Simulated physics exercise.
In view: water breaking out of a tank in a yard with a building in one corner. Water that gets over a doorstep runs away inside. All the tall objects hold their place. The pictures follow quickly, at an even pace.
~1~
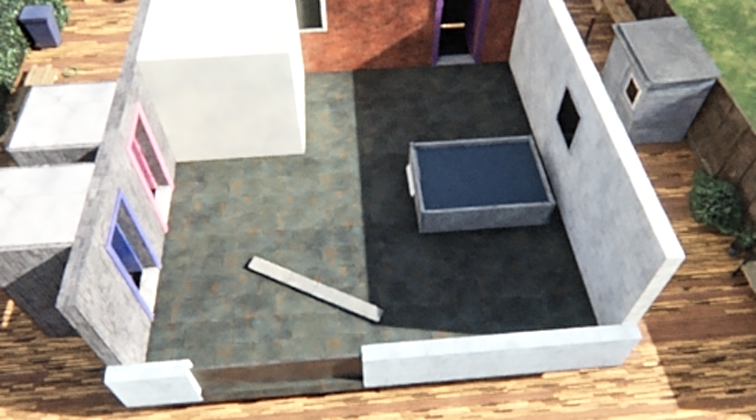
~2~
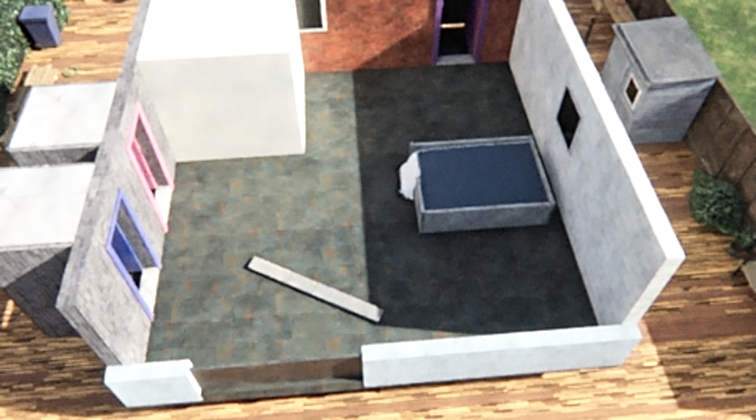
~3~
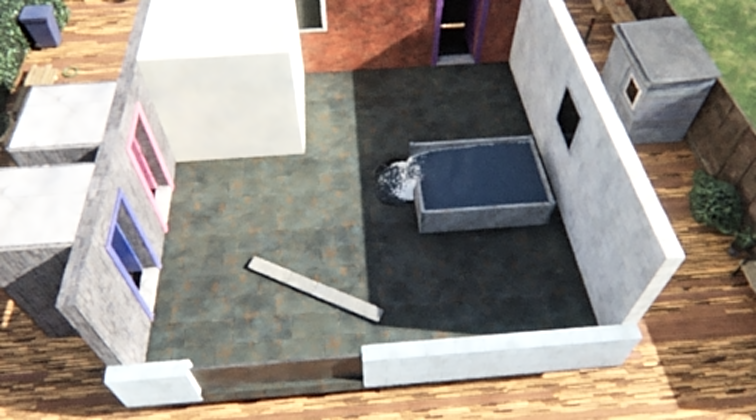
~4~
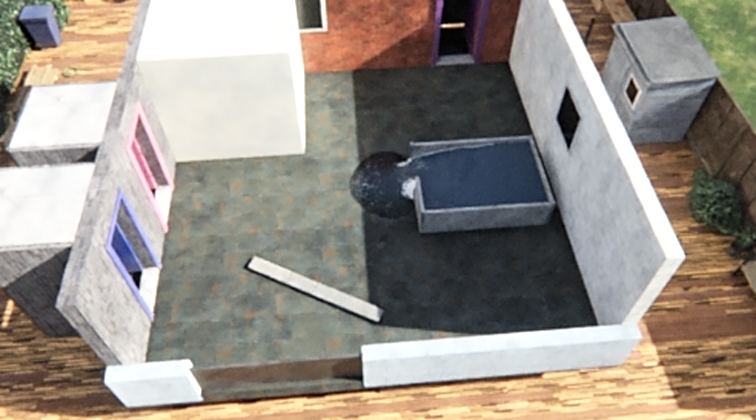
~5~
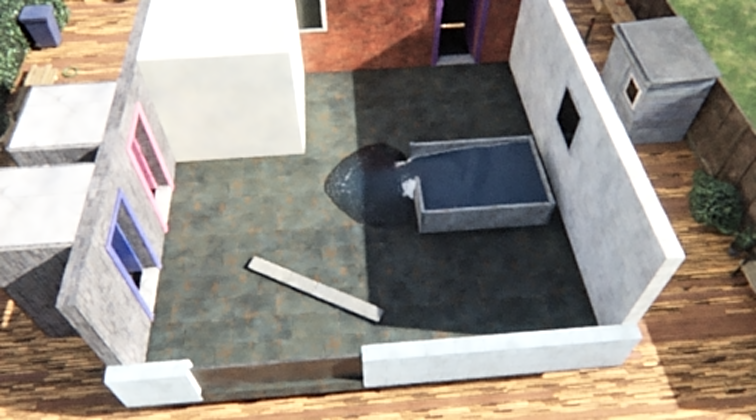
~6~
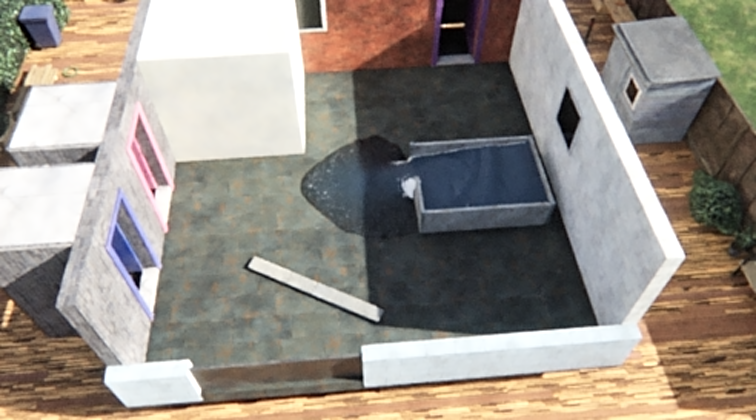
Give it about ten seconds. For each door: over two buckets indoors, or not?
The purple door admits no more than that; the pink door admits no more than that; the blue door admits no more than that.
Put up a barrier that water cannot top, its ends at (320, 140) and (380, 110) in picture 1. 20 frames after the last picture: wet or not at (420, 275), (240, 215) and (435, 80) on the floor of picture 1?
In turn: Clear, awash, clear.
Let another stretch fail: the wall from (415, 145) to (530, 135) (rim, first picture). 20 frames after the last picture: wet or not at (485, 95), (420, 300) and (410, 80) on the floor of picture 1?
As listed: Flooded, not flooded, wet.
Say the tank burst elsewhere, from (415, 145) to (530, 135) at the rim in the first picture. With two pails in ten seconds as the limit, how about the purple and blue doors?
Purple door lets more in; blue door takes less.
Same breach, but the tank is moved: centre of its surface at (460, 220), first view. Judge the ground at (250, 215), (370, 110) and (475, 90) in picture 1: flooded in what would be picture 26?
One after the other: Under water, no water, dry.
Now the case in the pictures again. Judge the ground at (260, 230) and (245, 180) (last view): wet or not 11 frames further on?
In that order: Covered, flooded.
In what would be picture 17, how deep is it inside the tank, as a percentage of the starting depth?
Some 66 per cent.
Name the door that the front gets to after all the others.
It is the one in purple.
A moment on, water covers 20 % of the floor; the purple door not reached, the pink door not reached, the blue door not reached.
Next, water covers 30 % of the floor; the purple door not reached, the pink door wet at the sill, nothing in, the blue door not reached.
Then, water covers 35 % of the floor; the purple door not reached, the pink door wet at the sill, nothing in, the blue door wet at the sill, nothing in.
Later, water covers 60 % of the floor; the purple door wet at the sill, nothing in, the pink door wet at the sill, nothing in, the blue door wet at the sill, nothing in.
In the end, water covers 85 % of the floor; the purple door wet at the sill, nothing in, the pink door under two buckets in, the blue door wet at the sill, nothing in.
